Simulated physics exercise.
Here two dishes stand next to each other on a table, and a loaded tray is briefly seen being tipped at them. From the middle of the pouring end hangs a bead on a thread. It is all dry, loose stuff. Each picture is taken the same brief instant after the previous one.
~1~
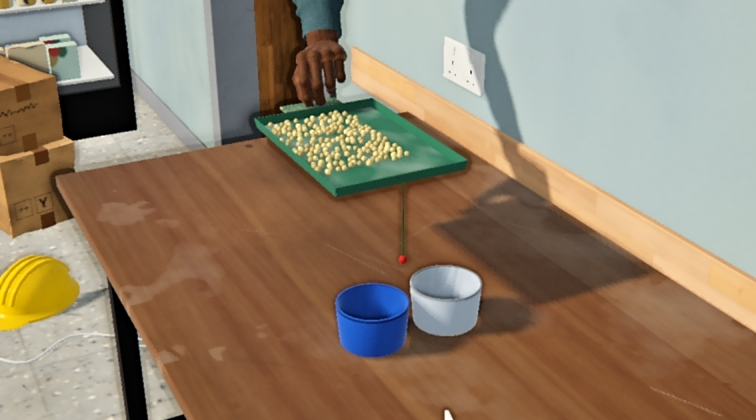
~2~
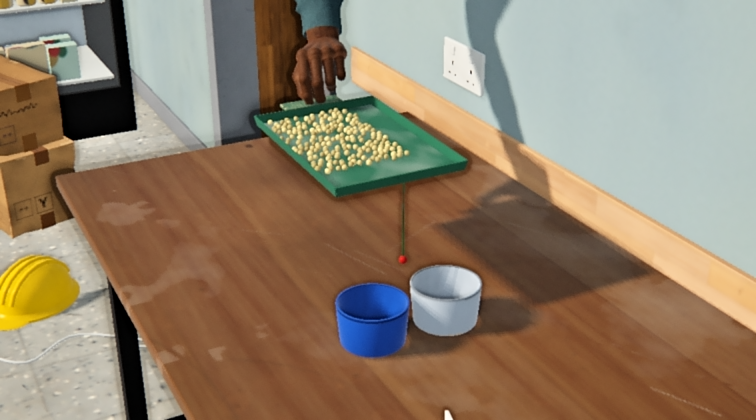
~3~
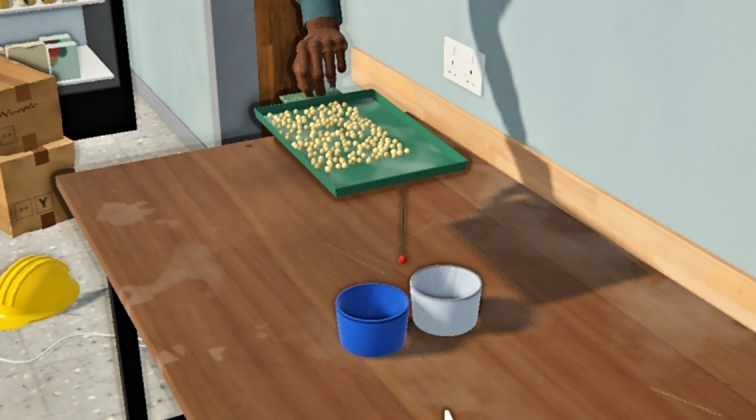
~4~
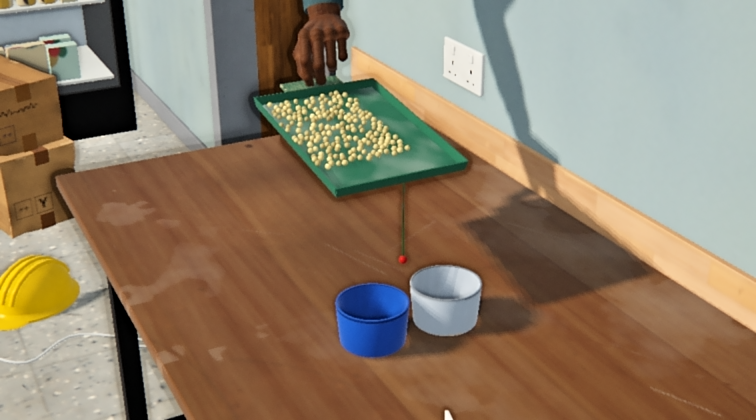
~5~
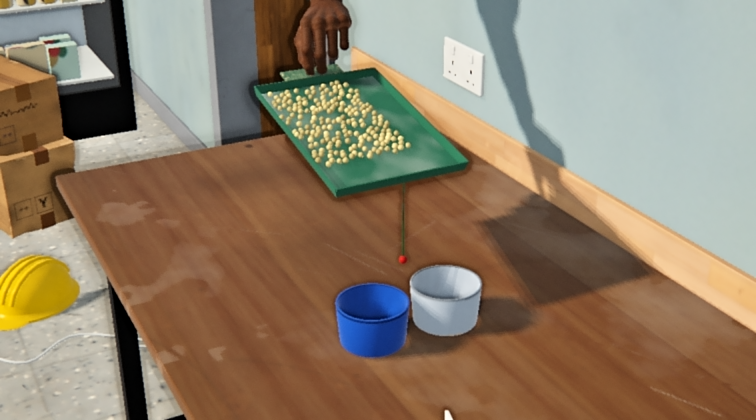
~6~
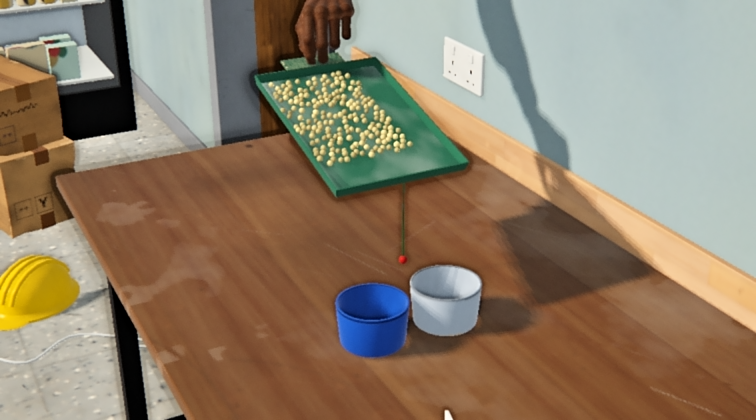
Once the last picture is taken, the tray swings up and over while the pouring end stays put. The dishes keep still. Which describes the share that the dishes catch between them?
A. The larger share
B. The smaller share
A.
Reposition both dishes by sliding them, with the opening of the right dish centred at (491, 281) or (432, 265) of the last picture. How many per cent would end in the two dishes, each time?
Trial 1 about 40 %, trial 2 about 40 %.
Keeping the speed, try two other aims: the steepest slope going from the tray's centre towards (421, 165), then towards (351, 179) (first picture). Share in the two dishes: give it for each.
First case around 10 per cent, second case 30 per cent.
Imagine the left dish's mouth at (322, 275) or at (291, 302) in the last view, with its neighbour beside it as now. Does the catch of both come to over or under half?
At place one not up to half; at place two not up to half.
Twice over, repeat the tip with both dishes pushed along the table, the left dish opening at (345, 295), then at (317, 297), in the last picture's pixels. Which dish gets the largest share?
Placement one: The right-positioned dish. Placement two: The right-positioned dish.
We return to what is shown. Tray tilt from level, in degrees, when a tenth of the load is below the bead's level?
Angle: Approx. 55 degrees.
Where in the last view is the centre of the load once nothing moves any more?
Last view, centre at rest - approx. (427, 322).
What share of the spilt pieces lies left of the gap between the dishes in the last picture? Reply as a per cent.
Estimate: About 40 percent.
Soon after the last picture, tray tipped steeply; most on the tray; a small part in the left dish; a small part in the right dish; a small part outside both; a small part in the air.
A little later, tray tipped past a quarter turn; about a quarter on the tray; about a quarter in the left dish; about a quarter in the right dish; a small part outside both; about a third in the air.
Later still, tray tipped past a quarter turn; about a third in the left dish; about half in the right dish; about a quarter outside both.
At rest, tray tipped past a quarter turn; about a third in the left dish; about half in the right dish; about a quarter outside both.
